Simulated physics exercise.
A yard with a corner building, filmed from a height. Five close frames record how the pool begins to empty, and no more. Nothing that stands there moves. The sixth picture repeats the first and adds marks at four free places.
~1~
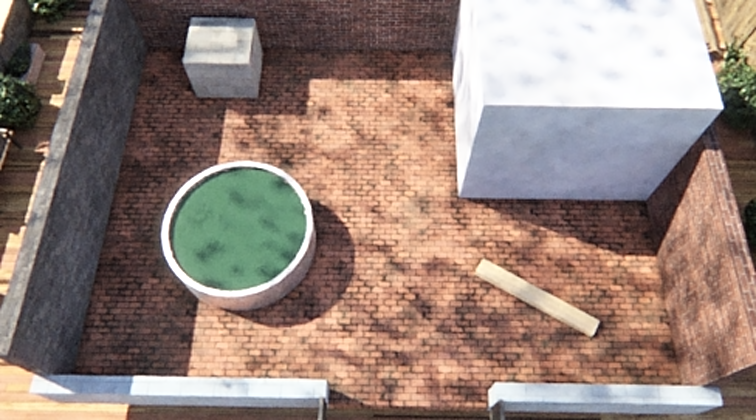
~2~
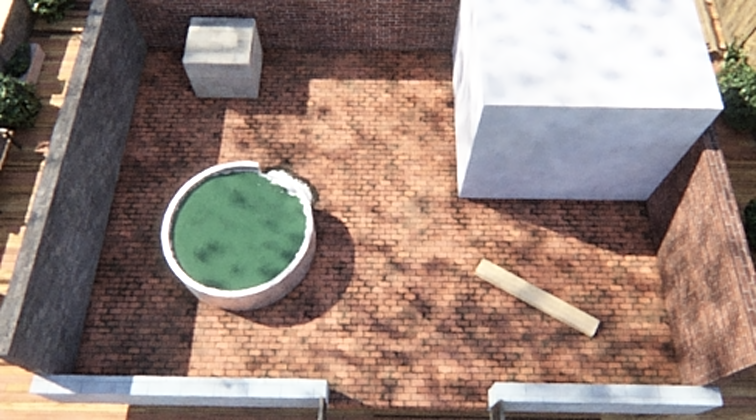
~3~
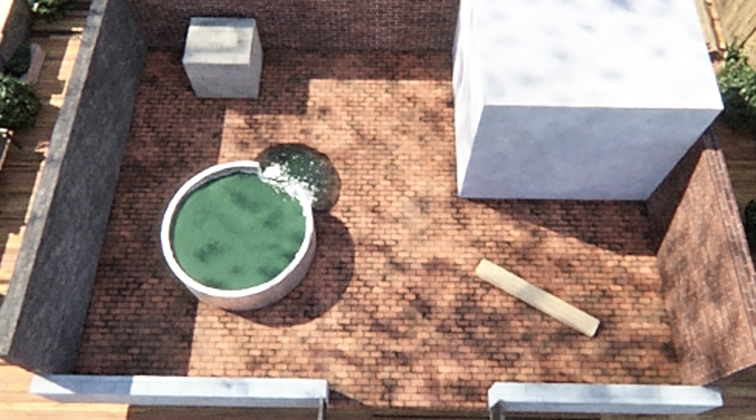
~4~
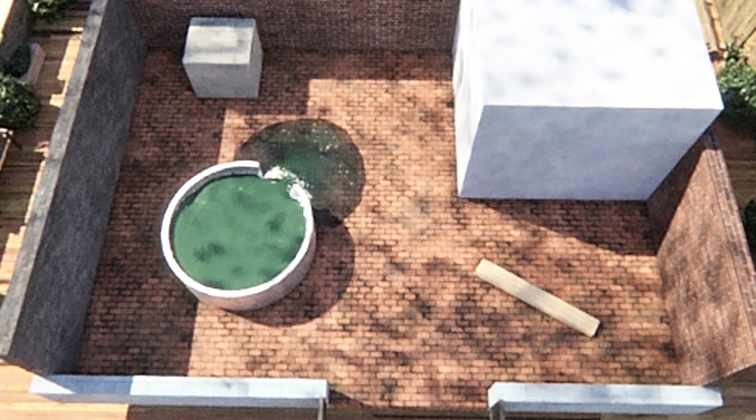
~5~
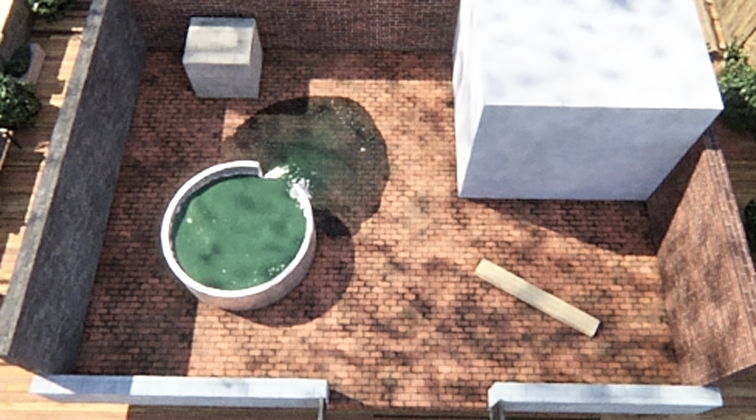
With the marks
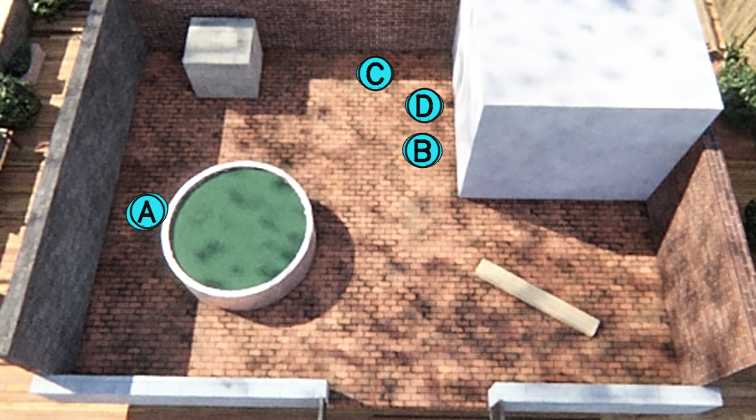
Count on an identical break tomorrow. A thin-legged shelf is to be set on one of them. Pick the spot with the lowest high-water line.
Spot A.
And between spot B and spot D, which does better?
Here it is spot B.
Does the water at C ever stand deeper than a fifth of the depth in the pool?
Yes.
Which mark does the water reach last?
The answer is A.
On the marked copy, A at (147, 211); B at (422, 150); C at (375, 73); D at (424, 105).
With A, the water peaks at about 13 % of the depth that stood in the pool.
With B, the water peaks at about 27 % of the depth that stood in the pool.
With C, the water peaks at about 38 % of the depth that stood in the pool.
With D, the water peaks at about 40 % of the depth that stood in the pool.
